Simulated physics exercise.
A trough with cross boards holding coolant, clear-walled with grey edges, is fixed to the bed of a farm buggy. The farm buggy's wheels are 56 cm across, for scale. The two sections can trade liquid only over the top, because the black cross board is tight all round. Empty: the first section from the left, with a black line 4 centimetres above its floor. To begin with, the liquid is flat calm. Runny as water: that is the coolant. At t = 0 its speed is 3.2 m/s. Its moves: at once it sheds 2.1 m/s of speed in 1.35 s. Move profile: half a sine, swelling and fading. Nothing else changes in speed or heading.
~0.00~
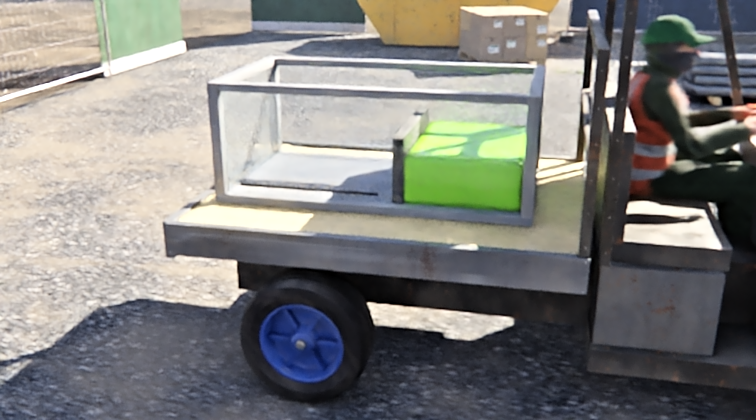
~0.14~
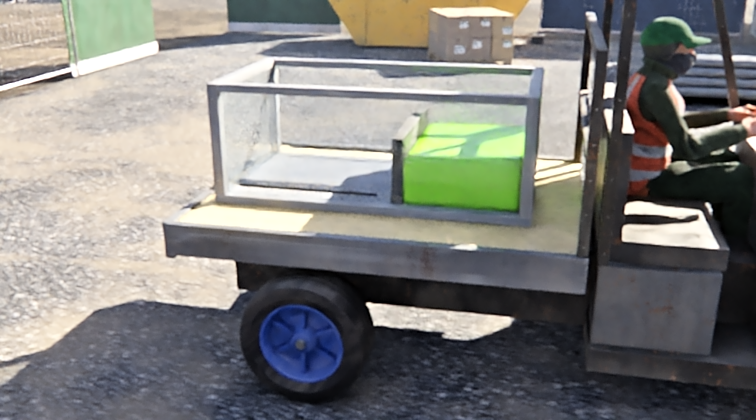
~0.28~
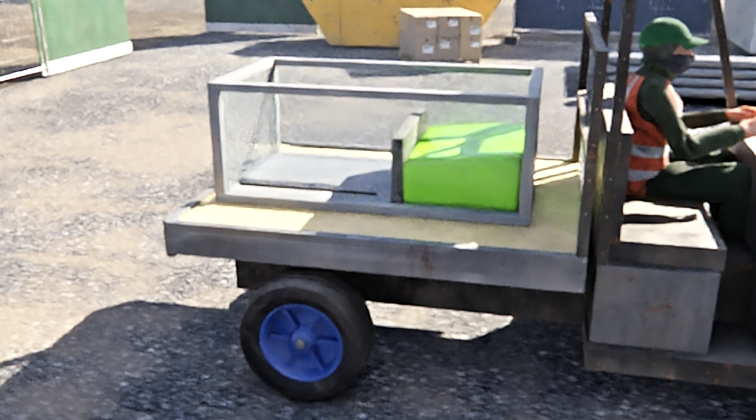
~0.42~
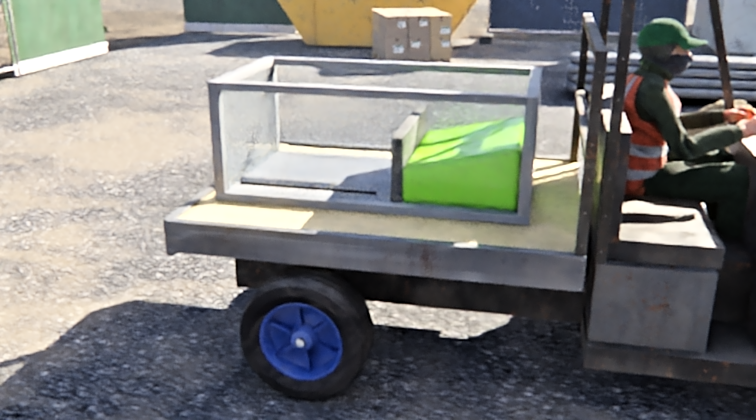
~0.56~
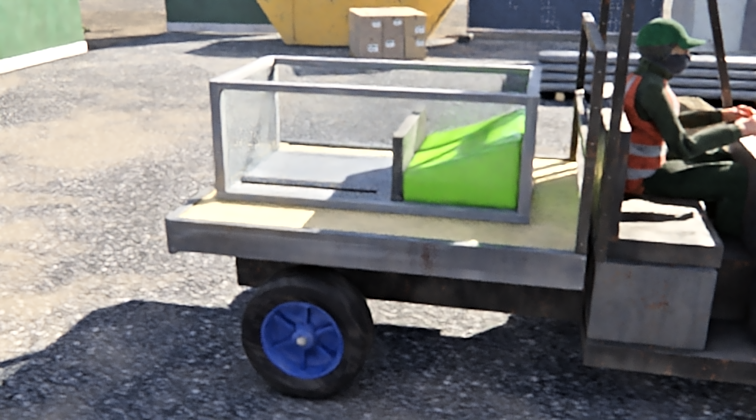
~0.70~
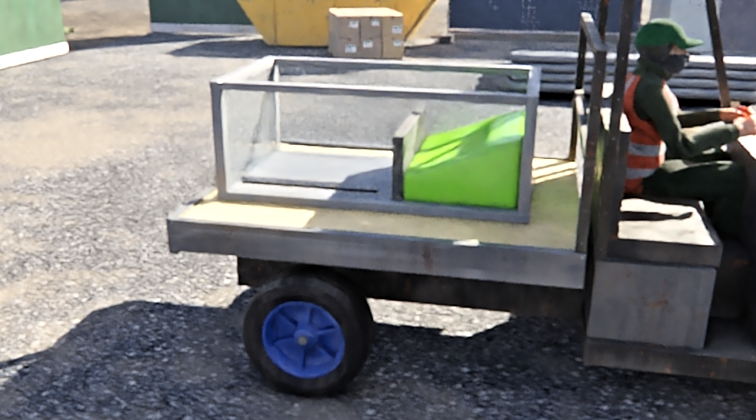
In this clip, a farm buggy driven by a person in a green cap and orange vest moves right, carrying a clear-walled trough; the bright green liquid in its right section shifts from nearly level to sloping up toward the right.
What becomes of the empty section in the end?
It receives nothing.
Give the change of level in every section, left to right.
Level changes from the left: 0, then 0.
By 1.10 s the sections hold 0, 22 cm, left to right.
By 1.50 s the sections hold 0, 22 cm, left to right.
By 2.00 s the sections hold 0, 22 cm, left to right.
By 4.34 s the sections hold 0, 22 cm, left to right.
